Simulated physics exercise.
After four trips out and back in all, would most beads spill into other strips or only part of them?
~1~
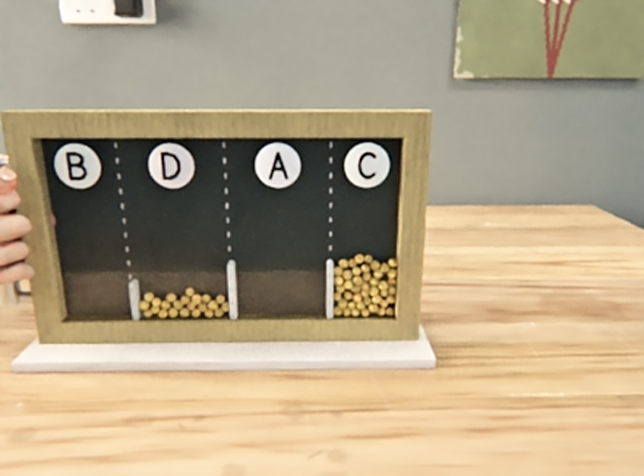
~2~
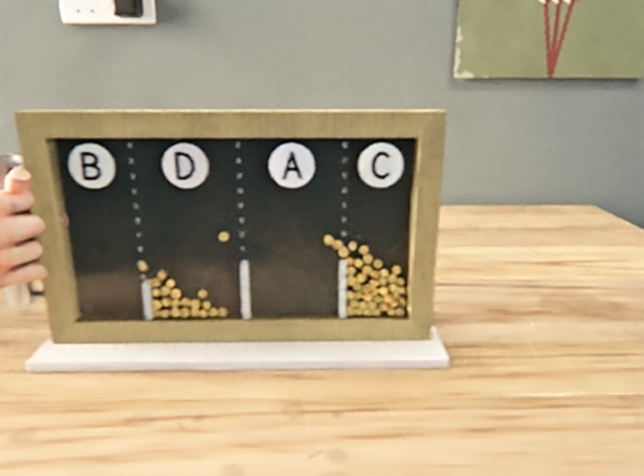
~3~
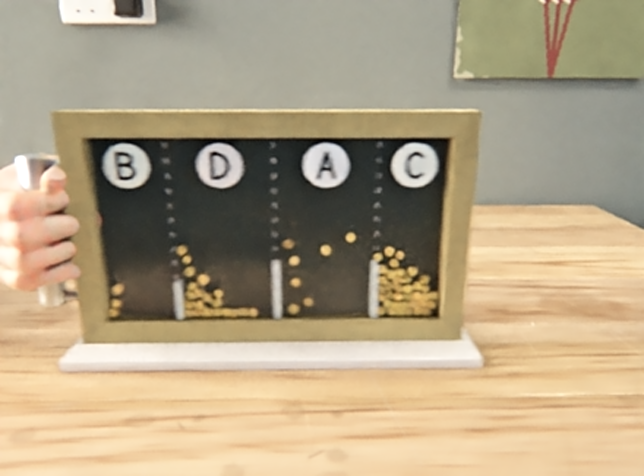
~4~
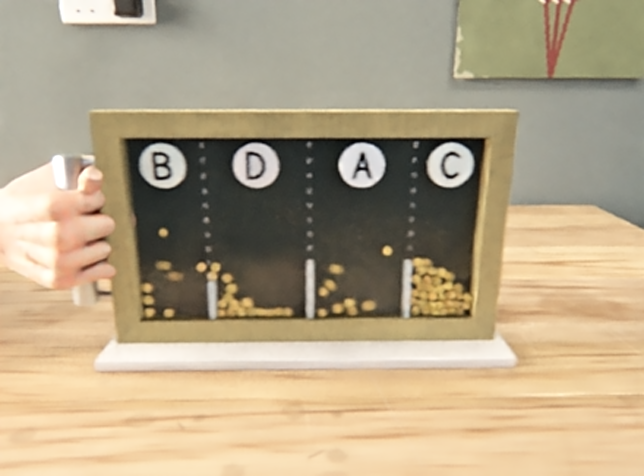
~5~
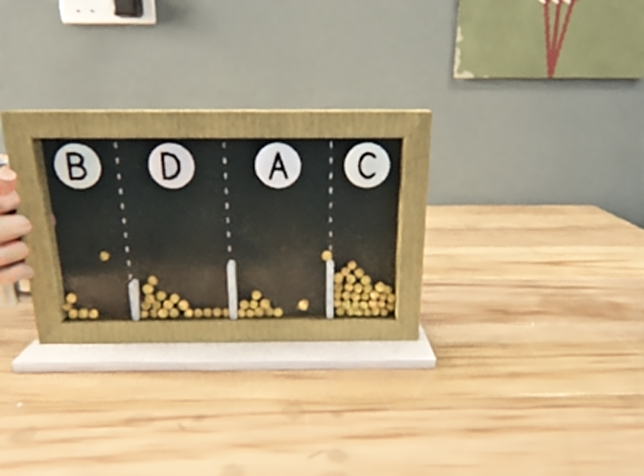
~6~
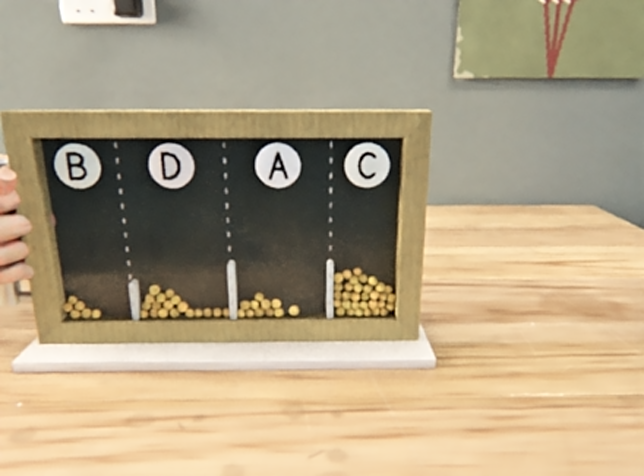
Only part of the beads would end up in other strips, and most would stay in the strips where they began.
